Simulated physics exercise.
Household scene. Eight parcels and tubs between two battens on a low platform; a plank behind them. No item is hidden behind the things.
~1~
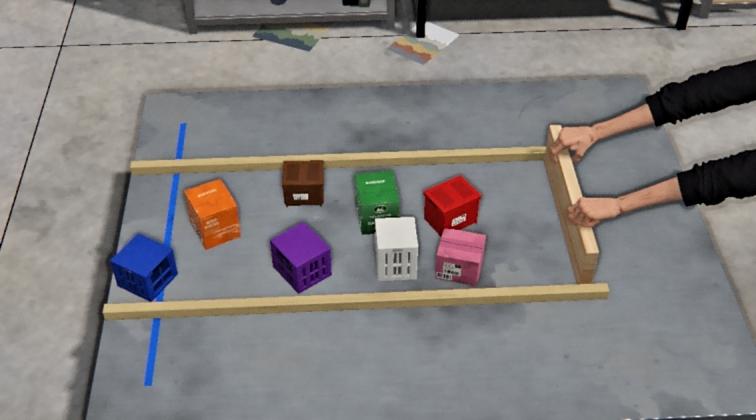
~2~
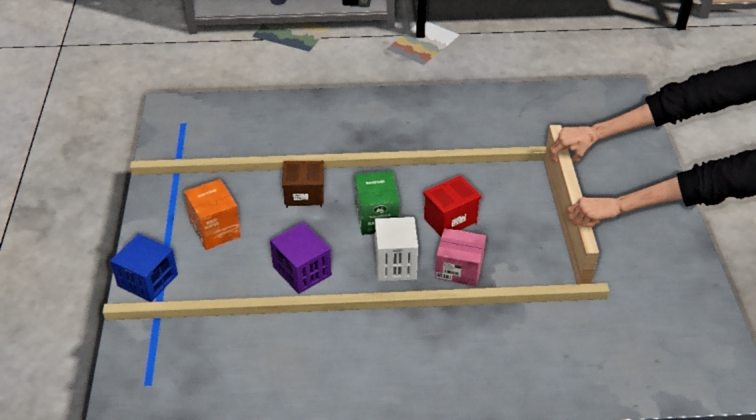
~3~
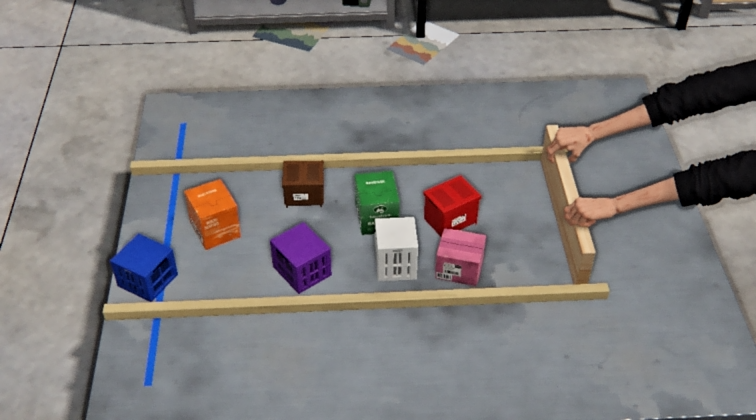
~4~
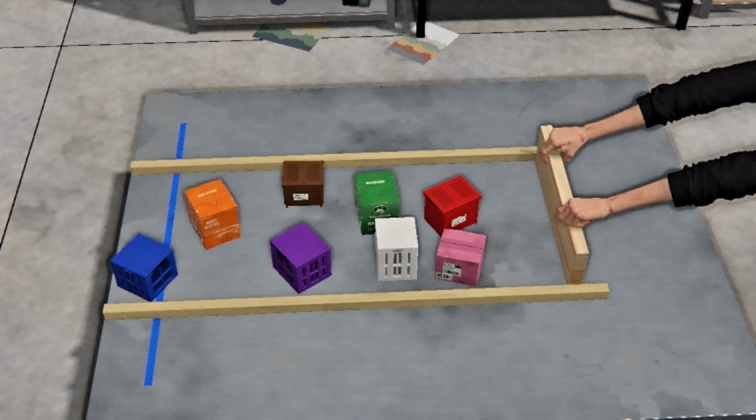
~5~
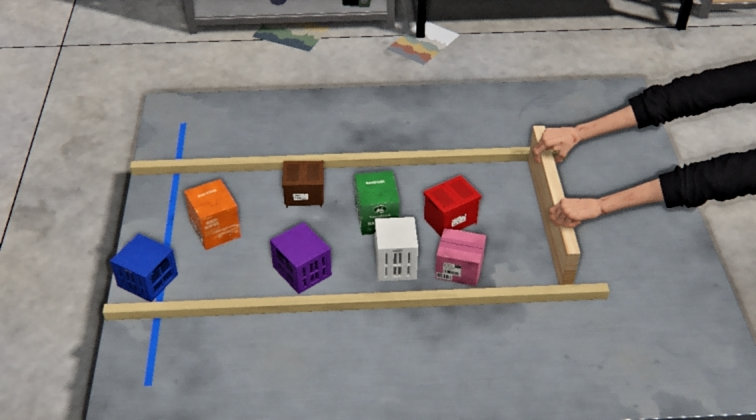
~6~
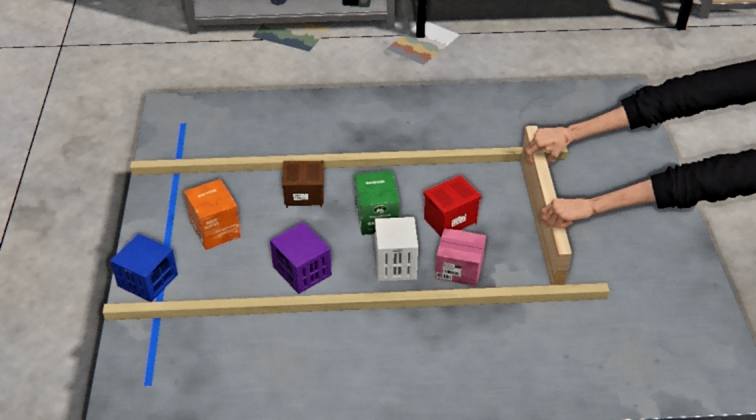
Two hands gripped a wooden plank and slid it slowly a short way left between two wooden strips, while the colorful boxes and crates in front of it, near a blue tape line, stayed still.
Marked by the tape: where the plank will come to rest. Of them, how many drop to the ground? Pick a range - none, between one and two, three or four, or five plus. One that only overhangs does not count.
Range: Five plus.
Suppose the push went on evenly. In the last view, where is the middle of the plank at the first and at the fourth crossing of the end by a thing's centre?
It sits around (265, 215) and after that around (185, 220).
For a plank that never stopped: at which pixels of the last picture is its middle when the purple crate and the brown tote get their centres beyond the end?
Approx. (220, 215) for the first, approx. (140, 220) for the second.
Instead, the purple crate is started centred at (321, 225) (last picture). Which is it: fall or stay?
In that case it ends up off.
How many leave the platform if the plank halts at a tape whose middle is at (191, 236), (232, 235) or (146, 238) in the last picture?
3, 1, 5.
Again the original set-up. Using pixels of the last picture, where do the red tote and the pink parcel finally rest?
In the last picture the red tote sits around (145, 211) and the pink parcel around (138, 275).
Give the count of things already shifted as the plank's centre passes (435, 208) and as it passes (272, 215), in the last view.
The first count is 4, and then it's 8.
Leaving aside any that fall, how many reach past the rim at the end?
The answer comes to 0.
Soon after, none off yet; blue crate at rest near (145, 268); orange box at rest near (213, 214); purple crate displaced a little near (280, 257).
In the end, the number that fall off is five or more; gone, white crate, green box, purple crate, orange box and blue crate.
